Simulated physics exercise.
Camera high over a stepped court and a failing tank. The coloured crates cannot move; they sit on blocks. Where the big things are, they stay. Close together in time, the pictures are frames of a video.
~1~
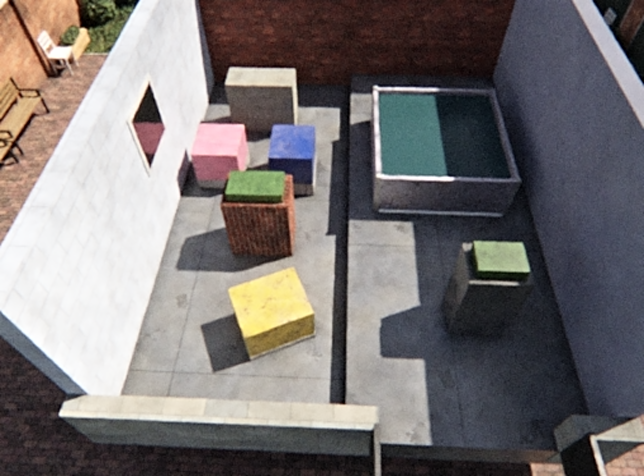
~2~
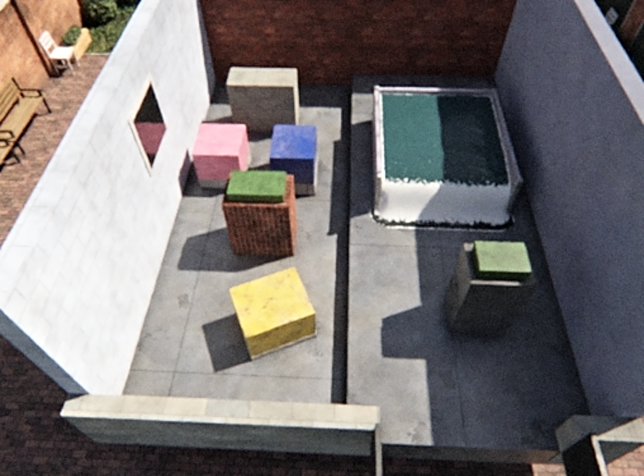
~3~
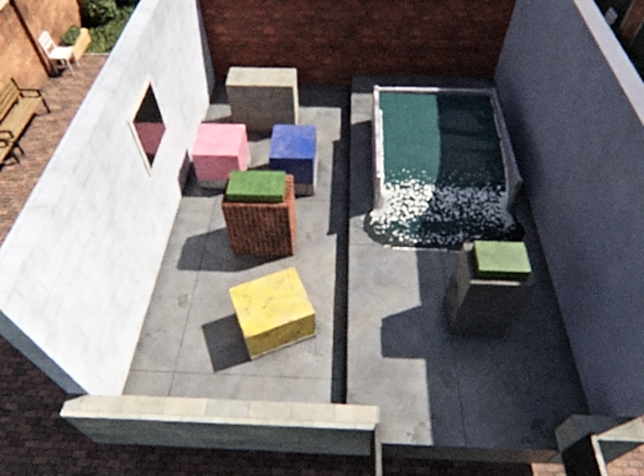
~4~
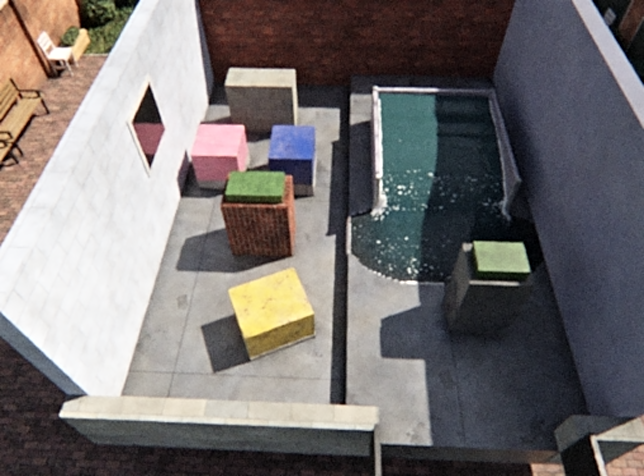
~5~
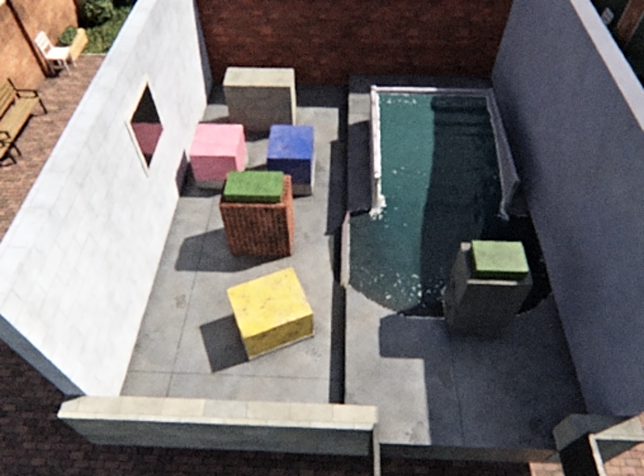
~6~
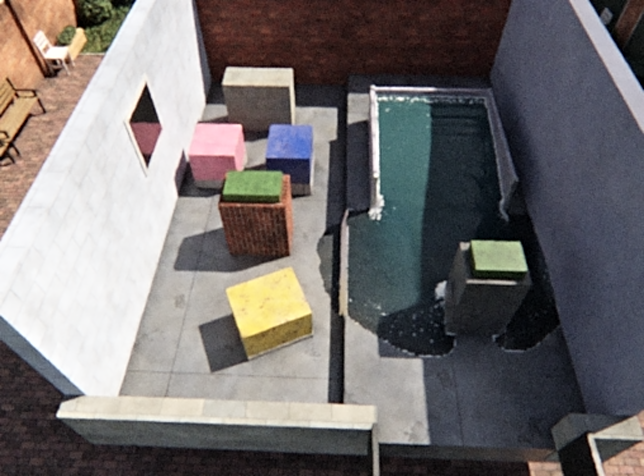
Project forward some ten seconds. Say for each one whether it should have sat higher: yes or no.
Yellow crate - yes; blue crate - no; pink crate - no.
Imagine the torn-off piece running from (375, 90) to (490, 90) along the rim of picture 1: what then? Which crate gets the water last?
It's the yellow-painted one.
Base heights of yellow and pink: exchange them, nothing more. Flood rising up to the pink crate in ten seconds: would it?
Outcome for pink crate: It is inundated.
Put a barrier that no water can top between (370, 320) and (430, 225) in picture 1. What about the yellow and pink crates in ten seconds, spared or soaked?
First yellow, which gets reached, then pink, which is left alone.
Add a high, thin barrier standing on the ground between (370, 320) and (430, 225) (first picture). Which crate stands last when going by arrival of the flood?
My answer: The crate marked pink.
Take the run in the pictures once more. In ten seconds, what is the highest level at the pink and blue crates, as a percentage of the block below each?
The first comes to 70 per cent and the second to 50 per cent.
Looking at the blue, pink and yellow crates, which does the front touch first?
It's the crate marked yellow.
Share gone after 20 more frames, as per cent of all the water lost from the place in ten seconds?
Near 50 in a hundred, I reckon.
A moment on, water covers 30 % of the floor; the yellow crate water round its plinth, the blue crate not reached, the pink crate not reached.
Next, water covers 35 % of the floor; the yellow crate water round its plinth, the blue crate not reached, the pink crate not reached.
Then, water covers 50 % of the floor; the yellow crate water round its plinth, the blue crate not reached, the pink crate not reached.
Later, water covers 75 % of the floor; the yellow crate water round its plinth, the blue crate water round its plinth, the pink crate water round its plinth.
In the end, water covers 95 % of the floor; the yellow crate was topped, the blue crate stayed above the water, the pink crate stayed above the water.
